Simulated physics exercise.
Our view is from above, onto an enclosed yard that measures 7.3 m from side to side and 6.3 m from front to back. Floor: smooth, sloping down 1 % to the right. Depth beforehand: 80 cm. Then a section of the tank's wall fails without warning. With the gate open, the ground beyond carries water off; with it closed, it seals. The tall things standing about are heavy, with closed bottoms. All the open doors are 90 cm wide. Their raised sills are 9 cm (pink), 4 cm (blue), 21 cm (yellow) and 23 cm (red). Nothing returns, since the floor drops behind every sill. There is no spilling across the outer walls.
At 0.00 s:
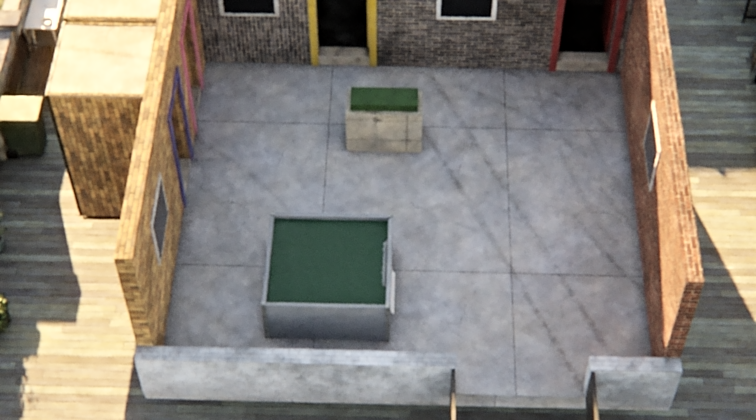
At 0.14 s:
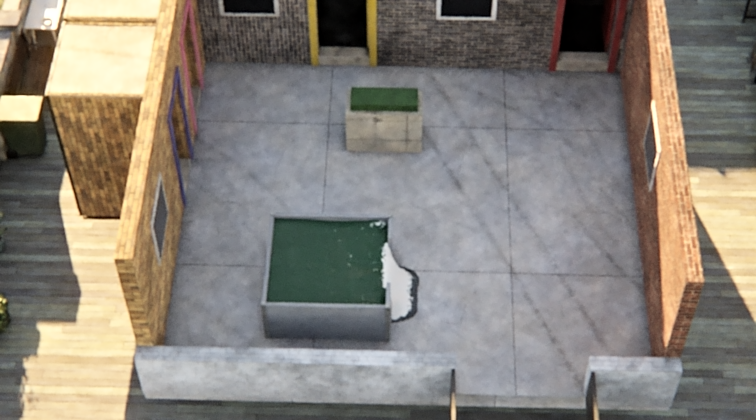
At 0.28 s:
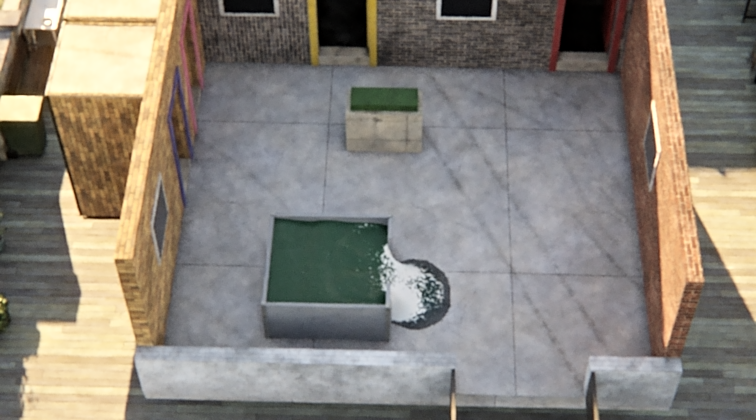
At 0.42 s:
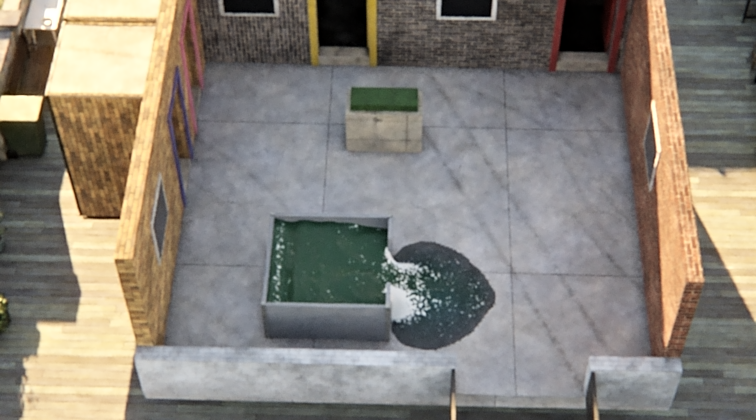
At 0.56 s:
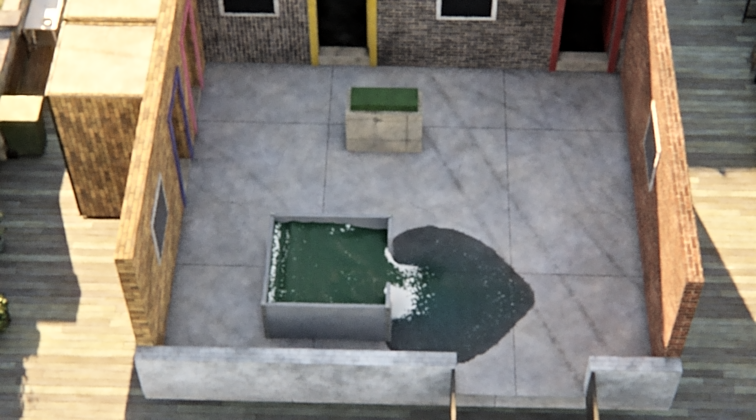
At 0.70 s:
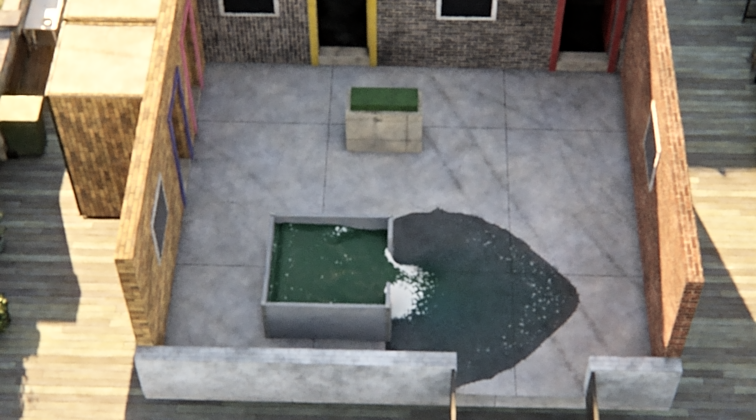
In a walled yard seen from above, a square tank of green water opened on its right side, and foaming water poured out, spreading a wide dark pool across the grey floor toward the right.
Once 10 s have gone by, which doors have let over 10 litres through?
At the end, at the pink door the amount will not overshoot the limit; at the blue door the amount will not overshoot the limit; at the yellow door the amount will not overshoot the limit; at the red door the amount will not overshoot the limit.
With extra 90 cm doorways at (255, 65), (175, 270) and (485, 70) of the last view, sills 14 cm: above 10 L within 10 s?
Less, less, less.
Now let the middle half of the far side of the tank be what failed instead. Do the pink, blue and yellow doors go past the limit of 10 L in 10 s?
Outcomes - pink: Exceeded, blue: Exceeded, yellow: Not exceeded.
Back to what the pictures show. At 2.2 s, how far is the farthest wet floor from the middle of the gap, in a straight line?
I'd say close to 5.2 m.
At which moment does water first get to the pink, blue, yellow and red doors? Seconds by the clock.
Pink: 8.5 s; blue: 10.0 s; yellow: 5.5 s; red: 3.0 s.
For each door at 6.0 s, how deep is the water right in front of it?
Centimetres: Pink 0 / blue 0 / yellow 2 / red 17.
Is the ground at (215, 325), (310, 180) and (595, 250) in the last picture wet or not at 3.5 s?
Respectively: Was missed, was missed, got hit.
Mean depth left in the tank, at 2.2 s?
41 cm.
After 1.4 s water covers 30 % of the floor and is deepest (42 cm) near (394, 297); pink door not reached, blue door not reached, yellow door not reached, red door not reached.
After 2.2 s water covers 35 % of the floor and is deepest (32 cm) near (649, 384); pink door not reached, blue door not reached, yellow door not reached, red door not reached.
After 3.5 s water covers 40 % of the floor and is deepest (24 cm) near (394, 297); pink door not reached, blue door not reached, yellow door not reached, red door 19 cm at the sill, 0 L in.
After 6.0 s water covers 50 % of the floor and is deepest (18 cm) near (606, 73); pink door not reached, blue door not reached, yellow door 2 cm at the sill, 0 L in, red door 17 cm at the sill, 0 L in.
After 10.0 s water covers 70 % of the floor and is deepest (10 cm) near (610, 111); pink door 7 cm at the sill, 0 L in, blue door 2 cm at the sill, 0 L in, yellow door 4 cm at the sill, 0 L in, red door 9 cm at the sill, 0 L in.
